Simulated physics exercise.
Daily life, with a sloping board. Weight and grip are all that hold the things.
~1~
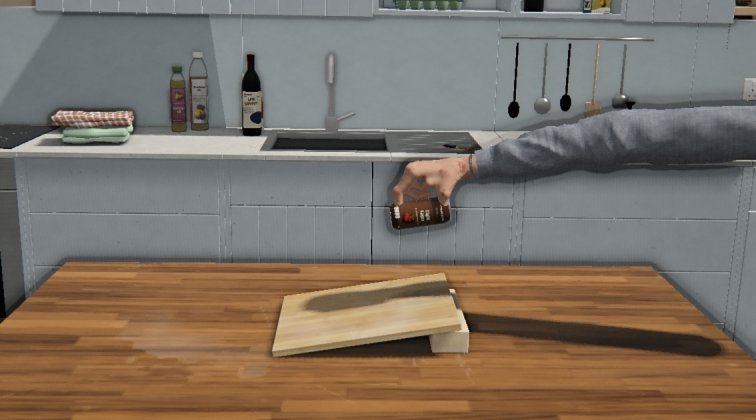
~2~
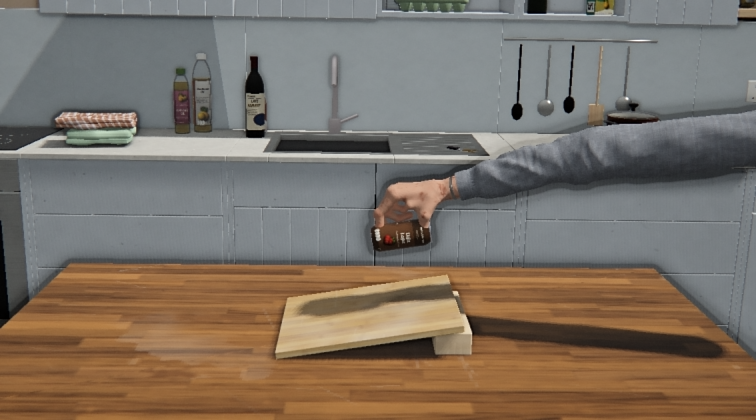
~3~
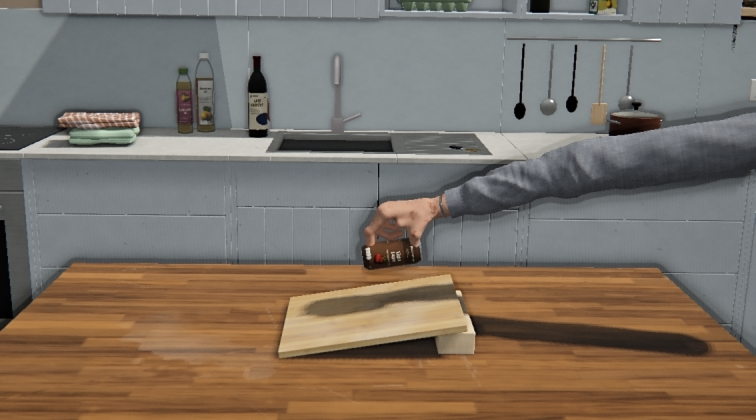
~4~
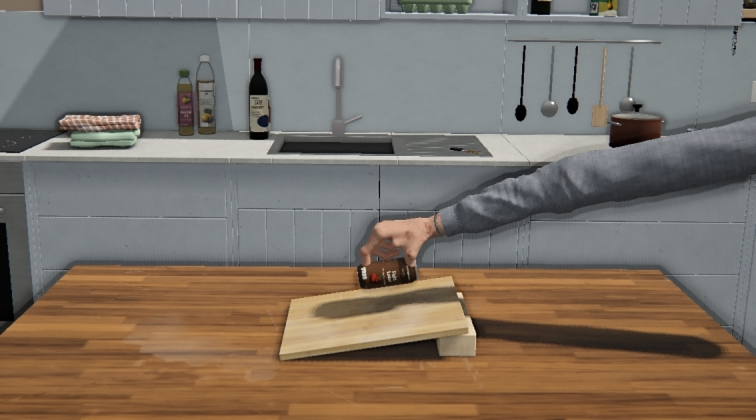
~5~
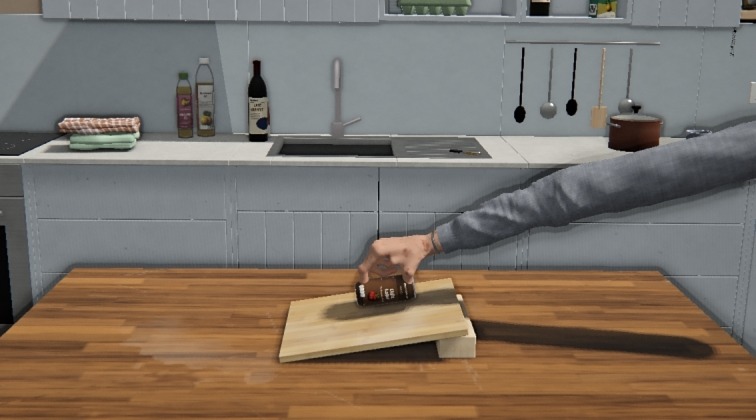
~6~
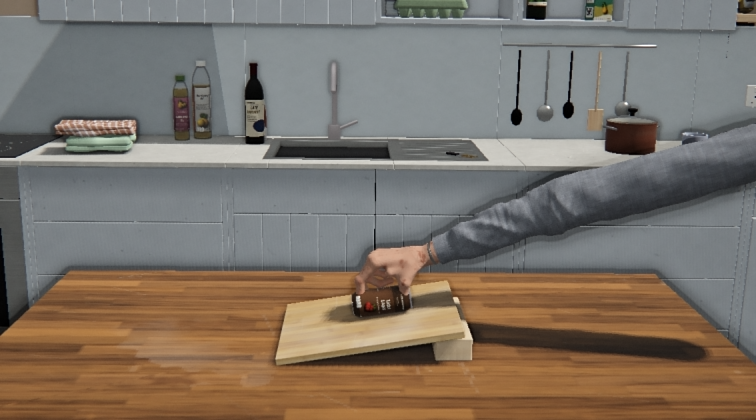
A brown can, gripped on its side by a hand reaching in from the right, moves down and slightly left above a wooden table in a kitchen. The hand lowers it onto a sloping wooden board propped on a small block, and keeps hold of it there.
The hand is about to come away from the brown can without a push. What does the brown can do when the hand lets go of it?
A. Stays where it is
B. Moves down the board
A.
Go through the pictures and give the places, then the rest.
In the first picture, on its way; brown can (420, 213).
In the second picture, on its way; brown can (401, 235).
In the third picture, on its way; brown can (392, 253).
In the fourth picture, on its way; brown can (388, 273).
In the fifth picture, on its way; brown can (385, 290).
In the sixth picture, set down, still held; brown can (382, 301).
Then, 0.30 s on from there, no change.
Then, 0.70 s on from there, brown can resting near (382, 301).
In the end, it is unmoved. At the end, from the last picture's camera, brown can near (382, 301). The brown can keeps its place.
